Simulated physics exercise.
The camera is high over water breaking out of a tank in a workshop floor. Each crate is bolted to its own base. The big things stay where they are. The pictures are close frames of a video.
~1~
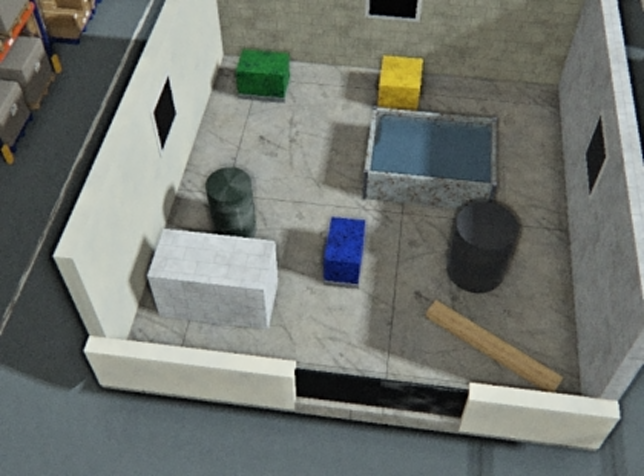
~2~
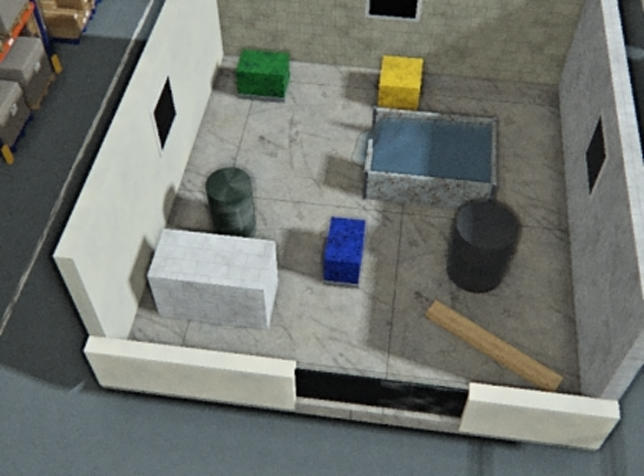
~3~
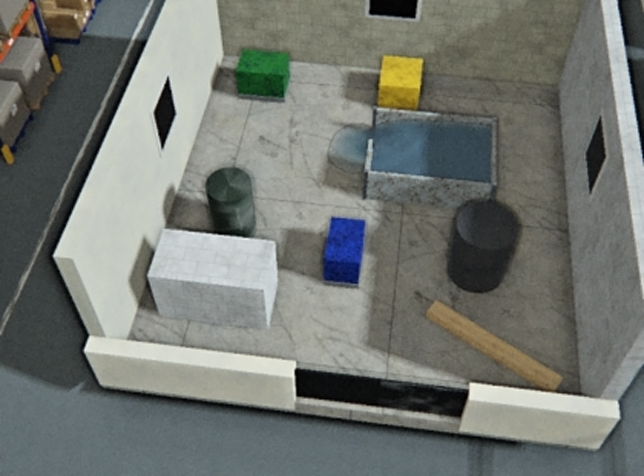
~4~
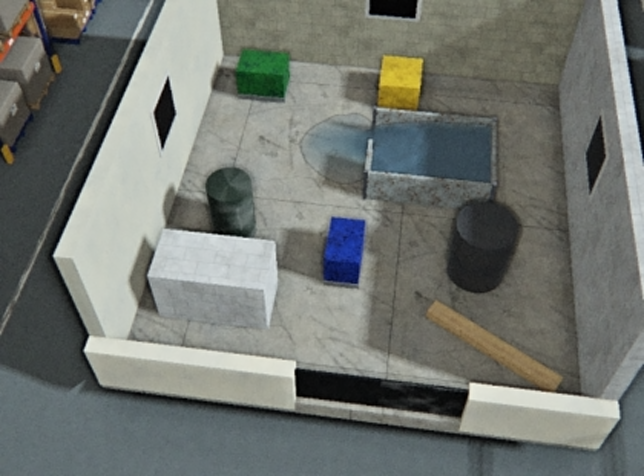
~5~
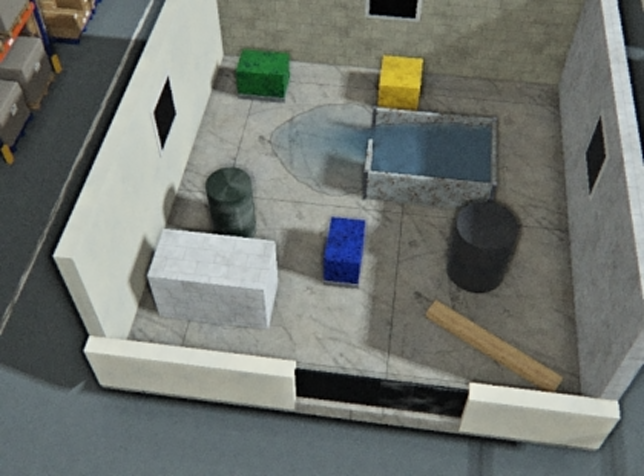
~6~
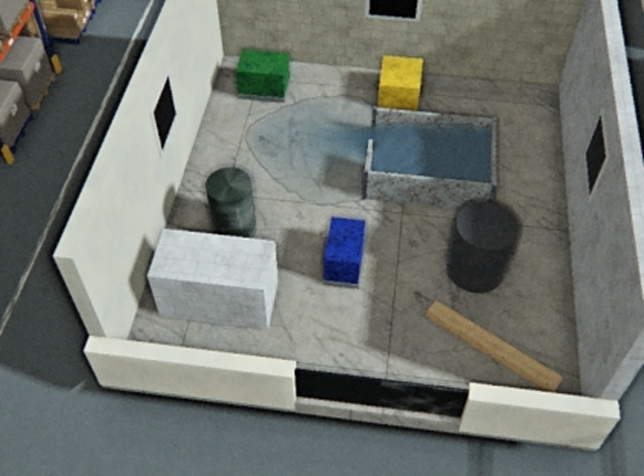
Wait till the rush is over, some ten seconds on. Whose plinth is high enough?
One by one: The green crate is soaked; the yellow crate is soaked; the blue crate keeps dry.
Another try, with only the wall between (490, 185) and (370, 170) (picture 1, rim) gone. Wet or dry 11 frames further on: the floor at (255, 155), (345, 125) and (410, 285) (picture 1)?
In that order: Dry, dry, under water.
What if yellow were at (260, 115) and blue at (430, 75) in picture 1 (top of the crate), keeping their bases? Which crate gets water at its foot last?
I say the blue one.
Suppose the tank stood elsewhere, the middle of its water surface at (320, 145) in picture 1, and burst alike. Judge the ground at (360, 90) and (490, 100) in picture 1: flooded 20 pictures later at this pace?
In that order: Awash, dry.
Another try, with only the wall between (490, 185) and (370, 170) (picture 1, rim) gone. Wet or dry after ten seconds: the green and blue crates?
My reading: The green one is safe, the blue one is wetted.
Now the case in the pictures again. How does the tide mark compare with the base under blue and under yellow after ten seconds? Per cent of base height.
Near 80 and 200 in a hundred.
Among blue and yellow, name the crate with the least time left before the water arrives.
It is the crate marked blue.
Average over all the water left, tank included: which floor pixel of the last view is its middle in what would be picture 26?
Roughly at (328, 153).
A moment on, water covers 20 % of the floor; the green crate water round its plinth, the yellow crate not reached, the blue crate not reached.
Next, water covers 25 % of the floor; the green crate water round its plinth, the yellow crate not reached, the blue crate not reached.
Then, water covers 35 % of the floor; the green crate water round its plinth, the yellow crate water round its plinth, the blue crate water round its plinth.
Later, water covers 50 % of the floor; the green crate water round its plinth, the yellow crate water round its plinth, the blue crate water round its plinth.
In the end, water covers 80 % of the floor; the green crate was topped, the yellow crate was topped, the blue crate stayed above the water.
